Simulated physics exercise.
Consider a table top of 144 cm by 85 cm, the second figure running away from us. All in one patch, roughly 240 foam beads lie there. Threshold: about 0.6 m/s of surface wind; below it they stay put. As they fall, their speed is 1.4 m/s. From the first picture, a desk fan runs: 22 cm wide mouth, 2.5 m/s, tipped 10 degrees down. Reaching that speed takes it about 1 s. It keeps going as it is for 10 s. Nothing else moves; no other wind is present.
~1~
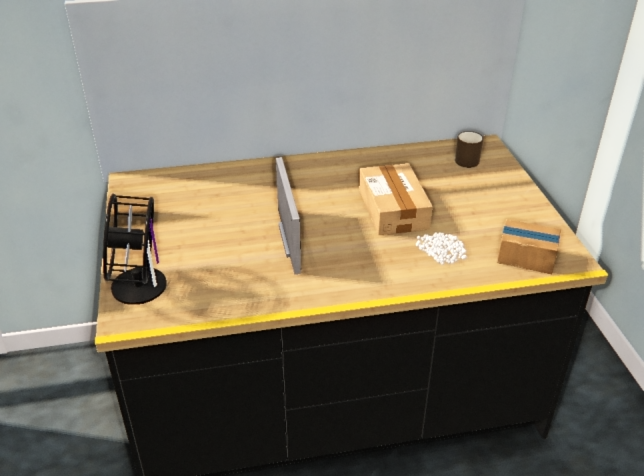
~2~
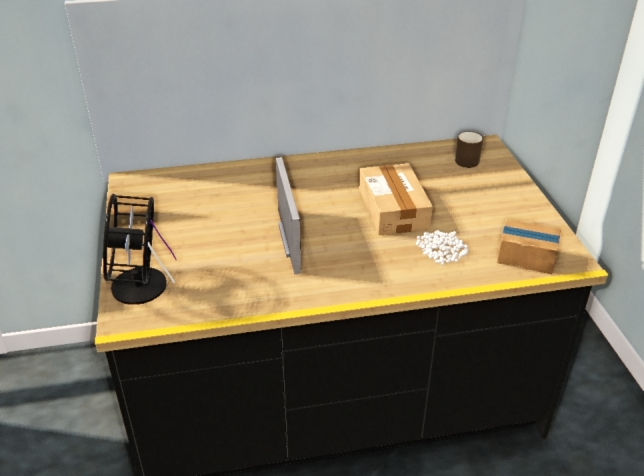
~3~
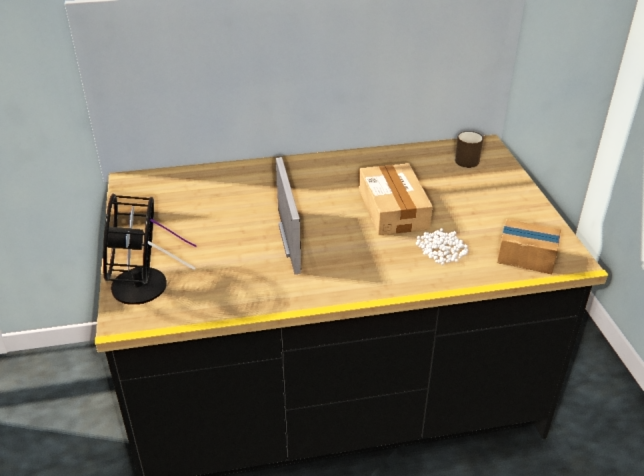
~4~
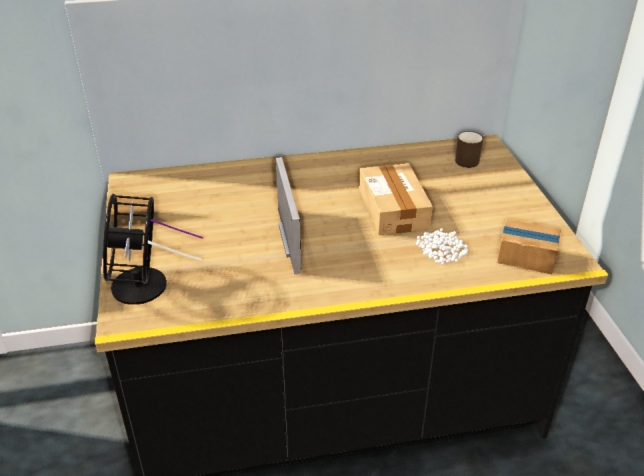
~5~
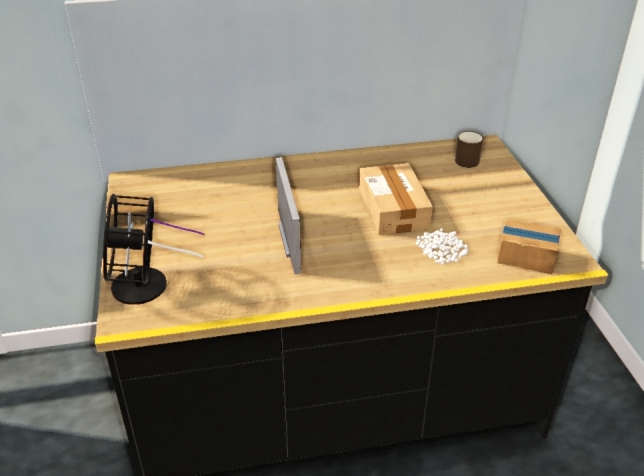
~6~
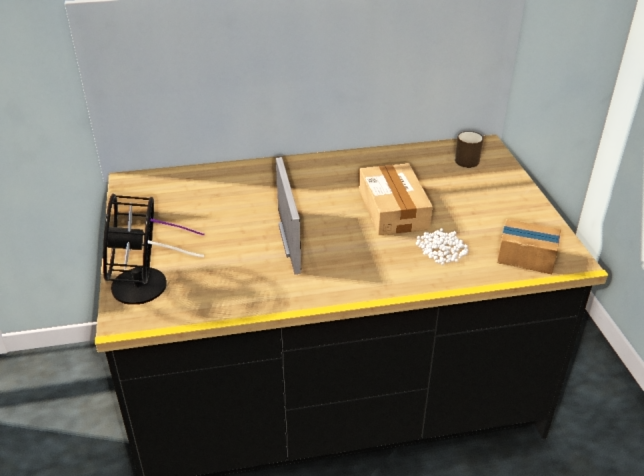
Ribbons on a black desk fan lifting and streaming out to the right, while white foam beads beside cardboard boxes stay still.
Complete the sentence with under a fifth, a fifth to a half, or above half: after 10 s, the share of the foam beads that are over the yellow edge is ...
After 10 s, the share is a fifth to a half.
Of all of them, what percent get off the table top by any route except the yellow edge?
Estimate: Near 0 %.
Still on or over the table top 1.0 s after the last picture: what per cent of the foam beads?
Close to 100 in a hundred are still there at that time.
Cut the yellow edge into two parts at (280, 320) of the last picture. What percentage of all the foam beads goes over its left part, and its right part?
Roughly 0 % cross the left stretch, and around 30 % the right stretch.
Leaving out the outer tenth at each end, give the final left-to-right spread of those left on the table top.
Around 20 centimetres from left to right.
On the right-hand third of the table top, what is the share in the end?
Share at the end: Close to 40 %.
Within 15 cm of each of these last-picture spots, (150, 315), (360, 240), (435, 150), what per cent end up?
First spot near 0 %, second near 15 %, third near 0 %.
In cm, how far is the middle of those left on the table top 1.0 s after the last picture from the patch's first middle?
Centre offset: Approx. 0 cm.
Then, 1.0 s after the last picture the count stands so, 0 % are over the yellow edge; the middle of those still in play is near (441, 247).
Then, 2.2 s after the last picture the count stands so, 0 % are over the yellow edge; the middle of those still in play is near (441, 247).
Then, 4.6 s after the last picture the count stands so, 10 % are over the yellow edge; the middle of those still in play is near (434, 248).
Then, 9.1 s after the last picture, at the end, 32 % are over the yellow edge; the middle of those still in play is near (431, 245).
